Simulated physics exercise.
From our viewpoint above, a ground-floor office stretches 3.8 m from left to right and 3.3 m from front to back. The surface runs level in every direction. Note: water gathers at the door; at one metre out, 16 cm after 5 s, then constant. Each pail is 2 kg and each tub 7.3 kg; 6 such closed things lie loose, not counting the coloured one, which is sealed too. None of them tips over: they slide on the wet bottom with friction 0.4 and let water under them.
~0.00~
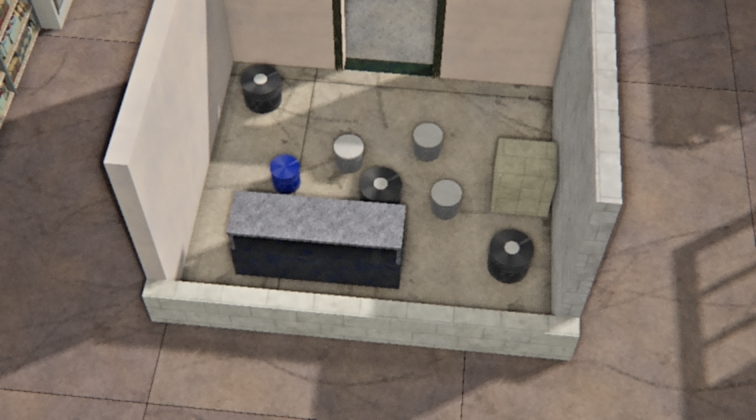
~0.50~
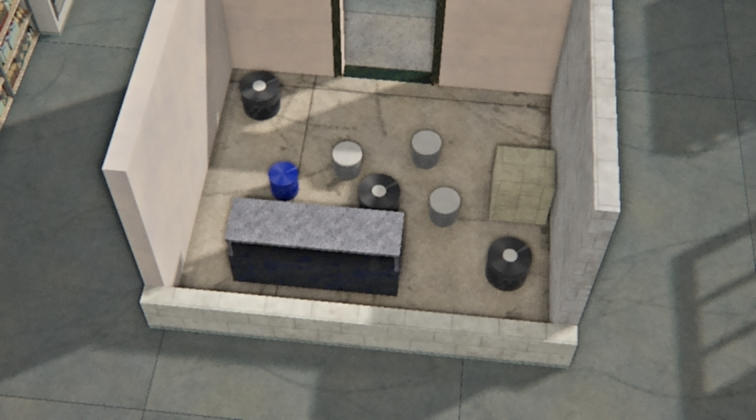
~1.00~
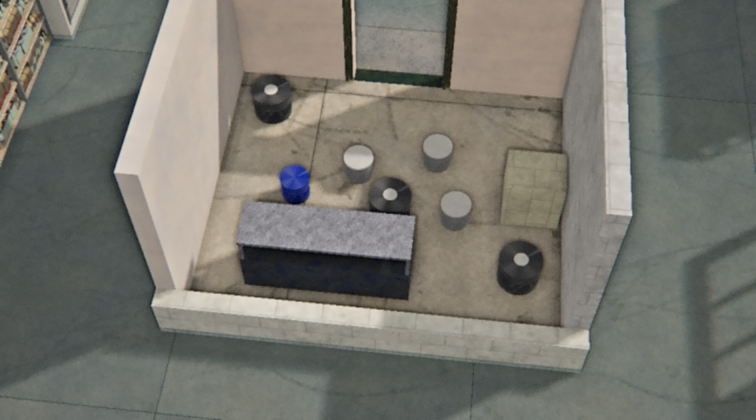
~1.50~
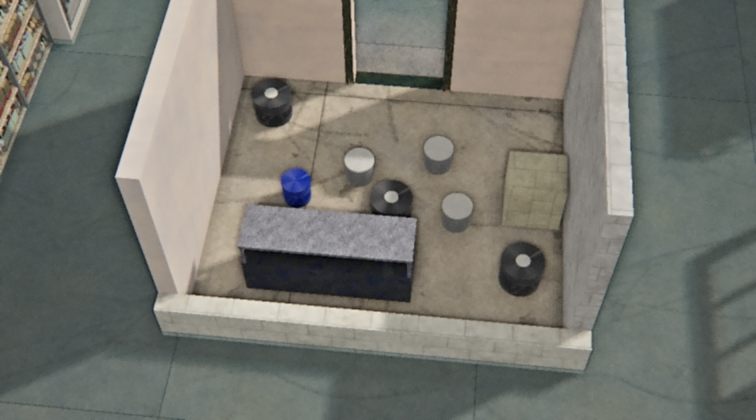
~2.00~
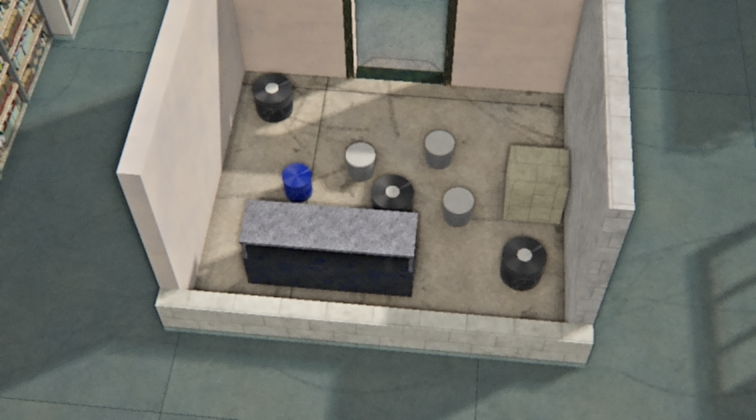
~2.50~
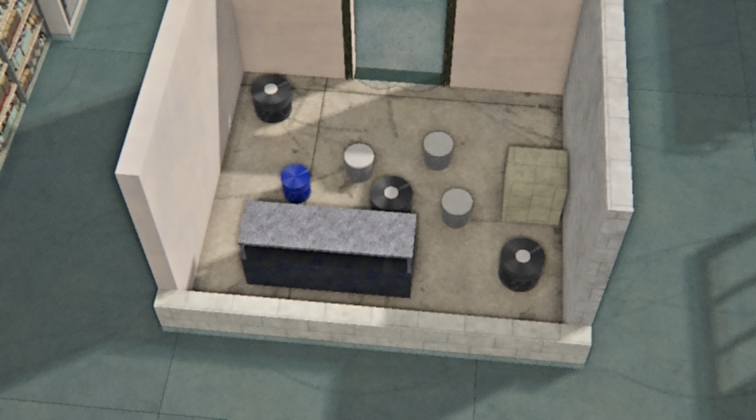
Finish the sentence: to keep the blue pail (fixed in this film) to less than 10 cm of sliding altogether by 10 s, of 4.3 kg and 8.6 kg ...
Of the two, only the heavier one is enough.
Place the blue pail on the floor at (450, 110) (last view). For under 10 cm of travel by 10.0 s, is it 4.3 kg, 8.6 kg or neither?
Well, must use the heavier.
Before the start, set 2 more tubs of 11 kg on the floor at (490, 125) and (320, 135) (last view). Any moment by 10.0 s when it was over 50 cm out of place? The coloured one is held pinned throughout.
Those two come out inside the line and inside the line, in that order.
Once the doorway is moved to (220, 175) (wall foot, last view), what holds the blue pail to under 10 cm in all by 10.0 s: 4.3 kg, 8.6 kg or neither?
Then neither weight holds it.
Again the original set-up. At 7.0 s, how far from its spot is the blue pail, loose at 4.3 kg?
Shift: Roughly 30 cm.
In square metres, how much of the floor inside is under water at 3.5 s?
Roughly 1.0 m2.
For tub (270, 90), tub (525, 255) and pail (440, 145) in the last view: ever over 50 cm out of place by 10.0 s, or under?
Well, that's below half a metre, below half a metre, and beyond half a metre.
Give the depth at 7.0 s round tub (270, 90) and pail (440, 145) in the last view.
Roughly 1 and 5 cm.
After 3.5 s the blue pail would be 0 cm from its start with 4.3 kg and 0 cm from its start with 8.6 kg; 0 cm of water round it then.
After 4.5 s the blue pail would be 0 cm from its start with 4.3 kg and 0 cm from its start with 8.6 kg; 0 cm of water round it then.
After 7.0 s the blue pail would be 30 cm from its start with 4.3 kg and 0 cm from its start with 8.6 kg; 4 cm of water round it then.
After 10.0 s the blue pail would be 79 cm from its start with 4.3 kg and 0 cm from its start with 8.6 kg; 8 cm of water round it then.
